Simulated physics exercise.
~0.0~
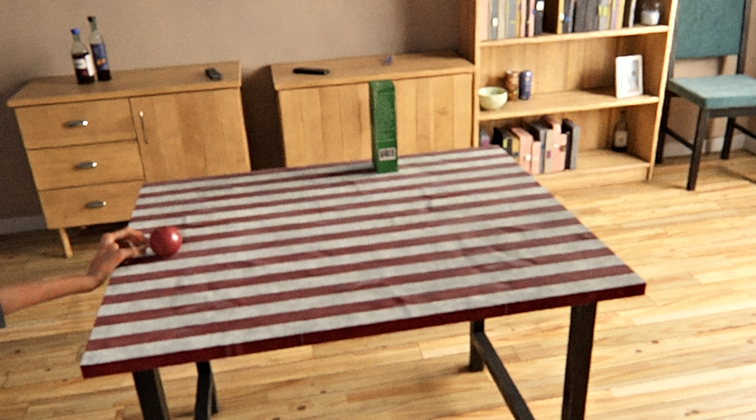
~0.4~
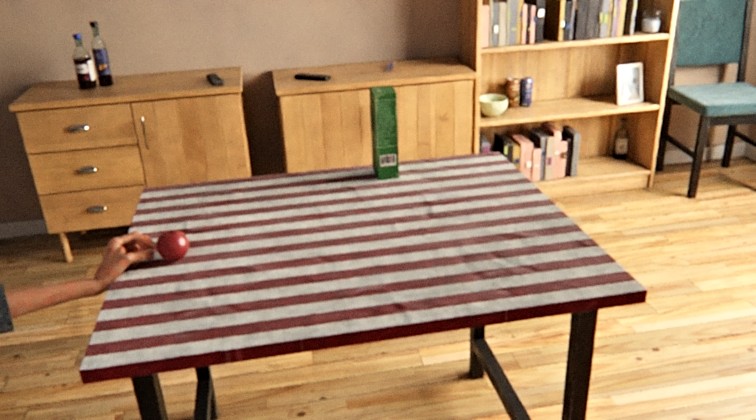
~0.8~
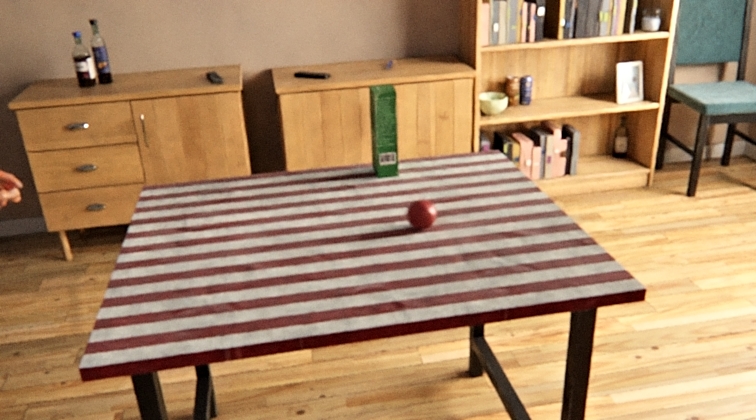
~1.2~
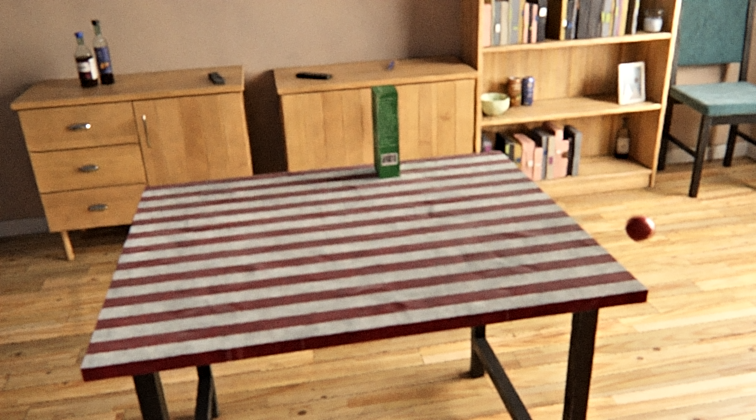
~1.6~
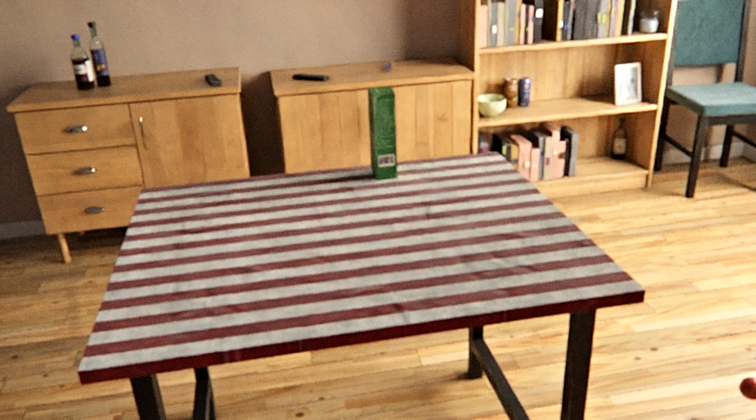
A living room with a pale wooden floor is seen from slightly above, looking across a table covered in red and white stripes. A green carton stands near the table's far edge, with wooden cabinets, bottles, a bookshelf and a teal chair behind. At the left edge, a hand pushes a red apple to the right, then lets go and draws back out of view. The apple rolls across the stripes and passes off the right side of the table. It drops toward the floor, almost out of sight at the lower right, while the carton stays standing in its place.
